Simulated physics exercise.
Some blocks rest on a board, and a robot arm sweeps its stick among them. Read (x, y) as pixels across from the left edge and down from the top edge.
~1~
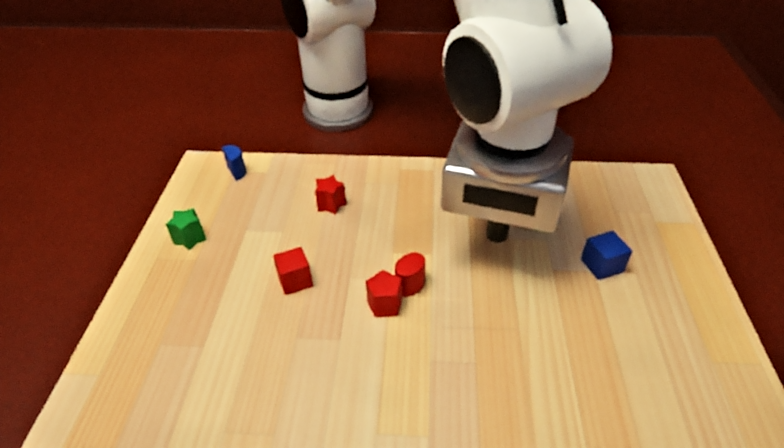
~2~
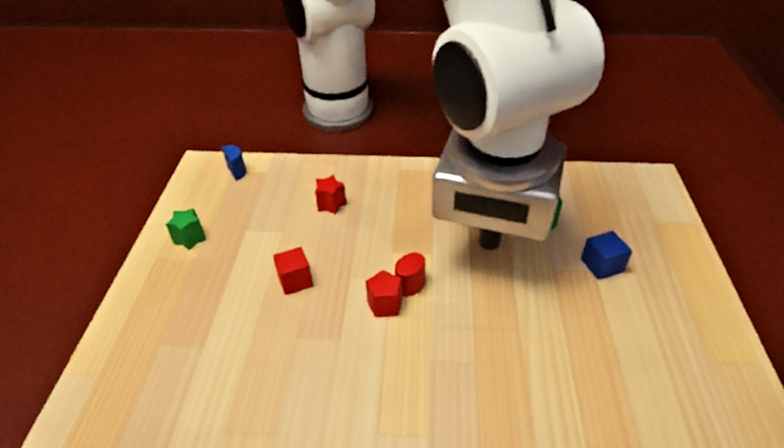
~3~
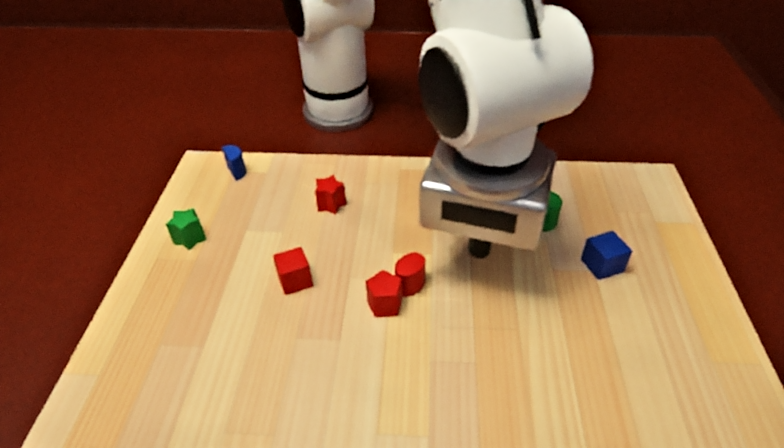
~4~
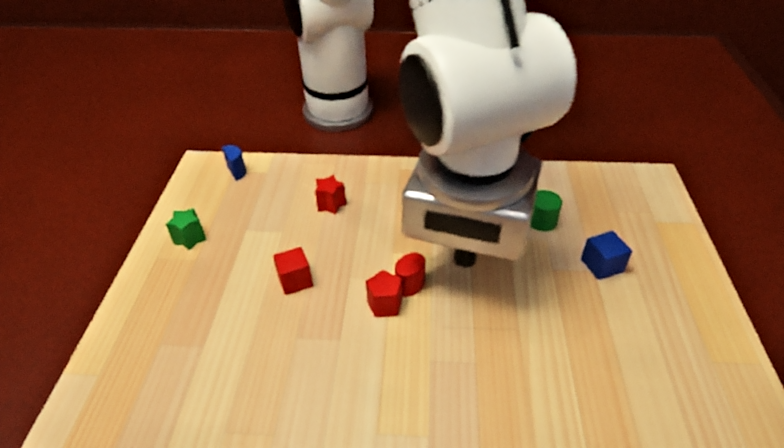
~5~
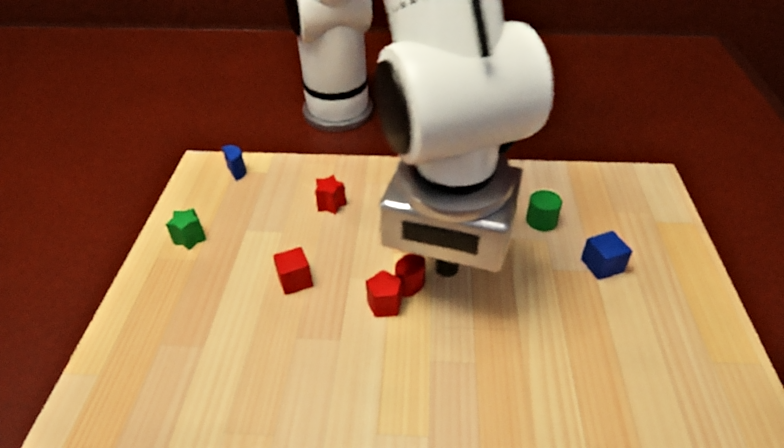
At first, a robot arm holds its dark stick over the right half of a wooden board scattered with red, blue and green blocks. The arm then sweeps left and slightly toward the viewer, revealing a green cylinder behind it, and its stick nears the red oval while the blocks stay still.
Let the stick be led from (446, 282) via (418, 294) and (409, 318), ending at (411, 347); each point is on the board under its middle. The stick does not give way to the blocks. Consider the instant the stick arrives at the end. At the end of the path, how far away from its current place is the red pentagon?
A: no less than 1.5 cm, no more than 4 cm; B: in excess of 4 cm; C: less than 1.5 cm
Letter C.
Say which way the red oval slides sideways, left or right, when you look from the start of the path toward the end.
Right.
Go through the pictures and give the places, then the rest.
In the first picture, stick tip at (497, 236); block tops, red pentagon at (384, 283); red oval at (410, 263).
In the second picture, stick at (489, 244); blocks unchanged.
In the third picture, stick at (479, 252); blocks unchanged.
In the fourth picture, stick at (465, 261); blocks unchanged.
In the fifth picture, stick at (447, 270); red pentagon at (384, 283); red oval at (410, 263).
One third of the way, stick at (418, 283); red oval at (399, 261).
Two thirds of the way, stick at (410, 307); red oval at (399, 261).
At the end, stick at (412, 335); red pentagon in place; red oval at (399, 261).
